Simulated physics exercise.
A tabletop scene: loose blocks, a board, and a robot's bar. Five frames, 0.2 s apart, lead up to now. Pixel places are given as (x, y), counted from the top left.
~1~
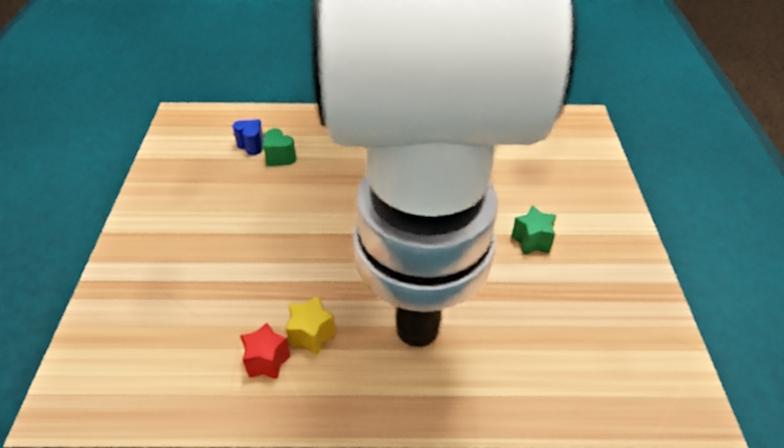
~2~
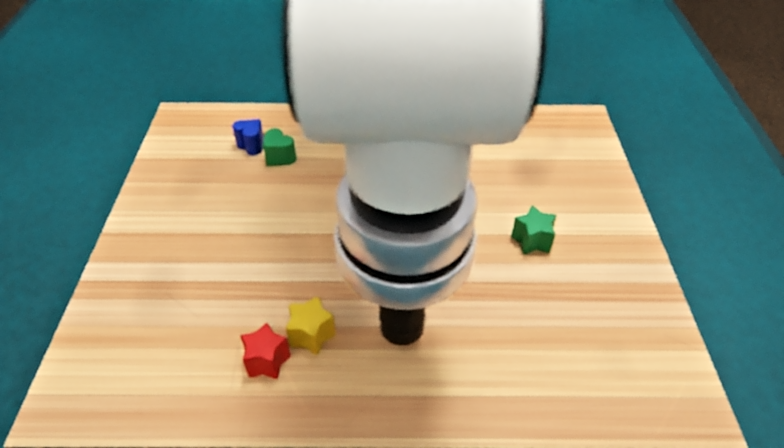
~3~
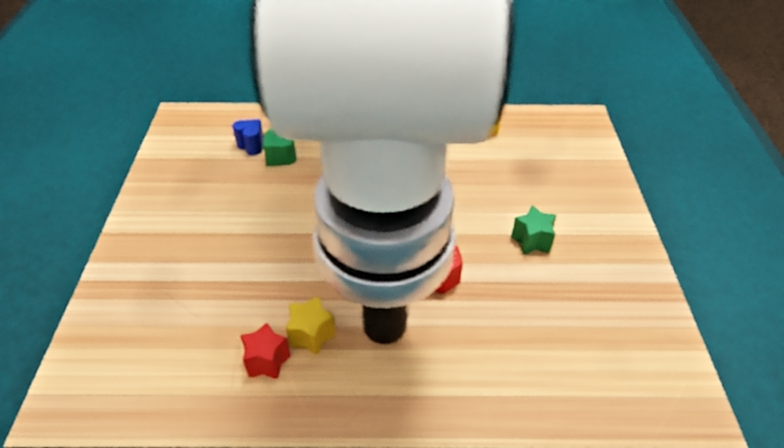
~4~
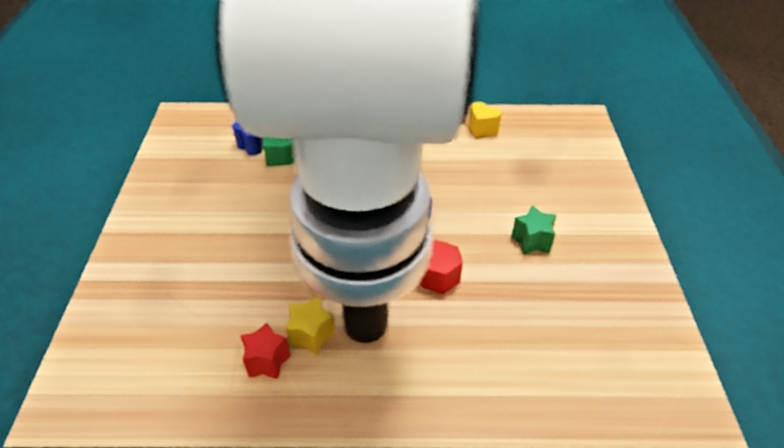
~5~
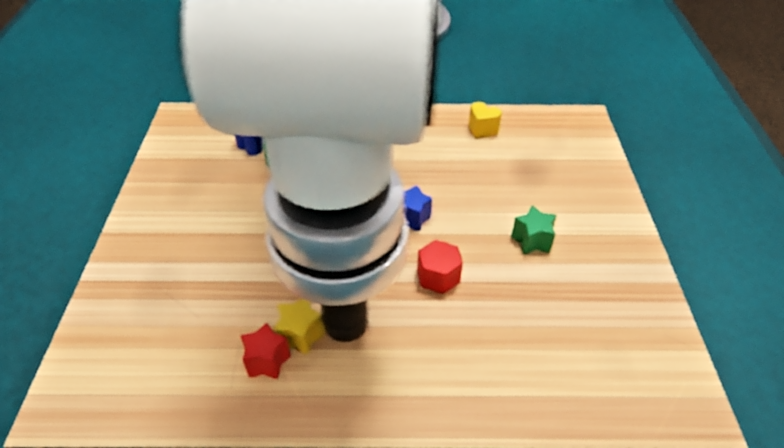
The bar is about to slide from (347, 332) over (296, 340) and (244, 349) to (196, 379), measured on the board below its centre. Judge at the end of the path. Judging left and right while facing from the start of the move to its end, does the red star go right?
The answer is no.
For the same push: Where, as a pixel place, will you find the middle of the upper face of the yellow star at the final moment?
At pixel (210, 306).
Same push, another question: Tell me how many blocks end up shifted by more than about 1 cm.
By the end, two blocks will have moved.
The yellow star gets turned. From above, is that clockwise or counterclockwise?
Its rotation is clockwise.
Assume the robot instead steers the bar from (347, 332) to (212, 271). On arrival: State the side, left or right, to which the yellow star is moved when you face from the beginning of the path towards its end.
It moves off to the left.
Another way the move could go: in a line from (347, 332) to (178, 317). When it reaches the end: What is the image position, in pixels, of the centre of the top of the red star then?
By then it is at (235, 353).
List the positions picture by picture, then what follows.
The first frame shows lower end of the bar (418, 329), tops of blocks, red star (262, 342), yellow star (308, 315).
The second frame shows bar (402, 328), blocks as before.
The third frame shows bar (385, 326), blocks as before.
The fourth frame shows bar (366, 325), blocks as before.
The fifth frame shows bar (346, 324), red star (262, 342), yellow star (297, 315).
What follows on the original path. One third of the way, bar (293, 332); red star (231, 349), turned 90° anticlockwise; yellow star (247, 312), turned 30° clockwise.
Two thirds of the way, bar (240, 342); red star (207, 363); yellow star (215, 306), turned 85° clockwise.
At the end, bar (192, 371); red star (169, 399), turned 175° anticlockwise; yellow star (210, 306), turned 100° clockwise.
